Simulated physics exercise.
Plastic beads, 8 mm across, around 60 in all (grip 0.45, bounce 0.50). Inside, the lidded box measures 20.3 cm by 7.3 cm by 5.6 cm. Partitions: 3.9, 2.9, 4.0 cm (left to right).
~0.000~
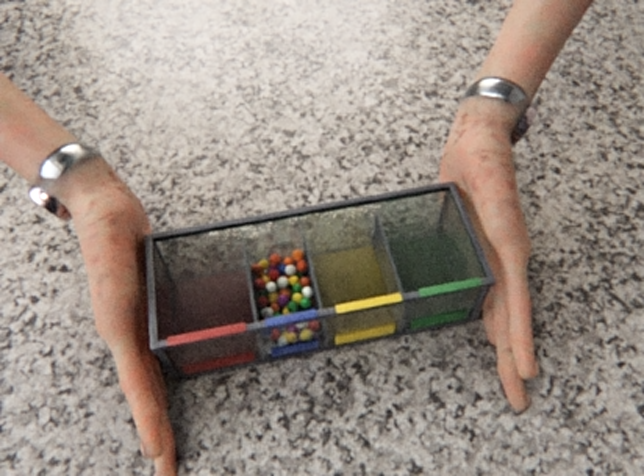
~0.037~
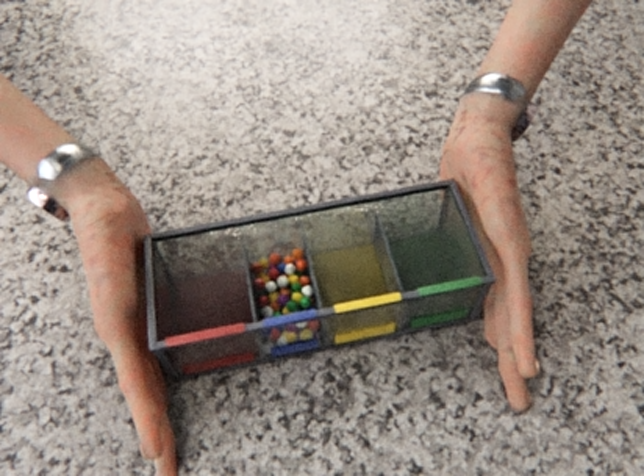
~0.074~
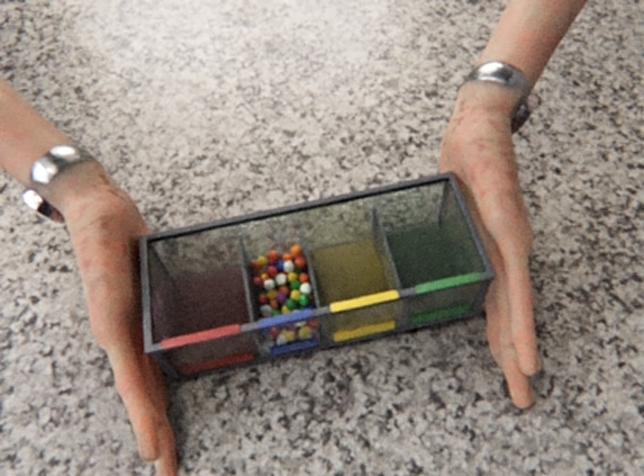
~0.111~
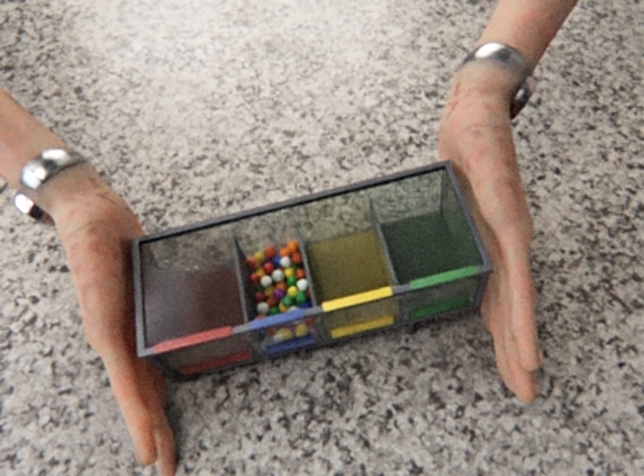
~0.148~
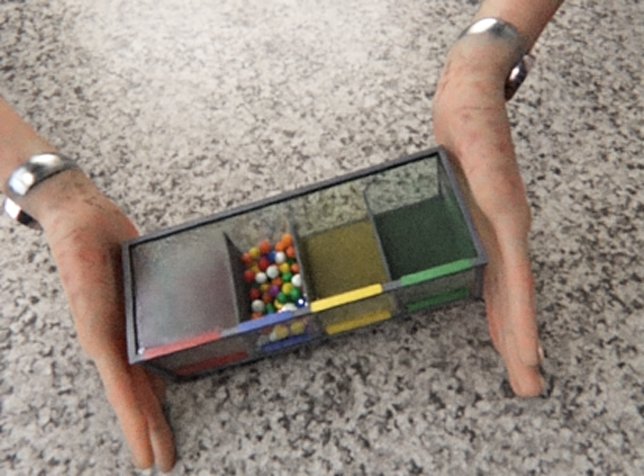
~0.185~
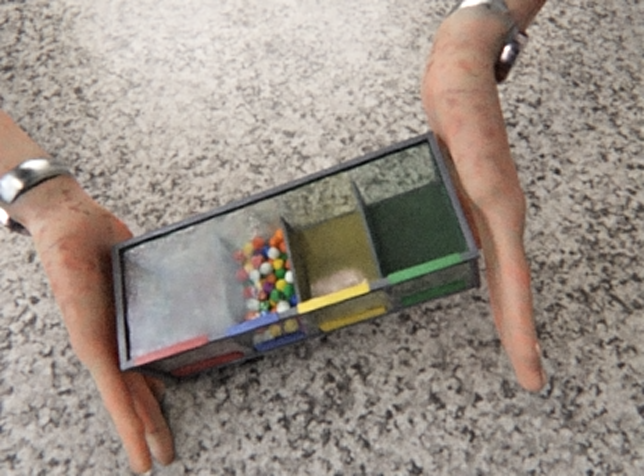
On a speckled stone surface, two hands wearing silver bracelets tilting a clear divided box of multicoloured beads down to the left.
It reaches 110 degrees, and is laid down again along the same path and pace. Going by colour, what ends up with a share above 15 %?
Red over, blue over, green under, yellow under.
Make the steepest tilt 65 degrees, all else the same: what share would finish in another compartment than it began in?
Some 0 per cent.
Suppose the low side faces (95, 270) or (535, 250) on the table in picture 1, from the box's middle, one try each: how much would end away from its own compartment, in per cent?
About 40 and 100 per cent.
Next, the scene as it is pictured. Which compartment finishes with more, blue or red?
The blue compartment.
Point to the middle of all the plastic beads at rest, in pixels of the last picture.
At about (266, 325).
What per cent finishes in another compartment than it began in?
Roughly 40 per cent.
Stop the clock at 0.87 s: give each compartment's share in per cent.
Red 20; blue 80; green 0; yellow 0.
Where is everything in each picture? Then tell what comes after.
In the first picture, box tilt 0 degrees, front corners at (159, 343) and (487, 280); blue 100 %.
In the second picture, box tilt 1 degrees, front corners at (157, 344) and (487, 278).
In the third picture, box tilt 3 degrees, front corners at (153, 346) and (487, 274), lowest corner left front.
In the fourth picture, box tilt 8 degrees, front corners at (146, 350) and (485, 267), lowest corner left front.
In the fifth picture, box tilt 13 degrees, front corners at (138, 356) and (479, 259), lowest corner left front.
In the sixth picture, box tilt 19 degrees, front corners at (129, 362) and (470, 252), lowest corner left front; blue 100 %. The box's pace is about 150 degrees a second.
After 0.87 s, tilt 110 degrees; red 20 %, blue 80 %.
After 1.32 s, tilt 48 degrees; red 35 %, blue 65 %.
After 1.85 s, tilt 0 degrees; red 40 %, blue 60 %.
By 2.4 s all is still; red 40 %, blue 60 %, green 0 %, yellow 0 %.
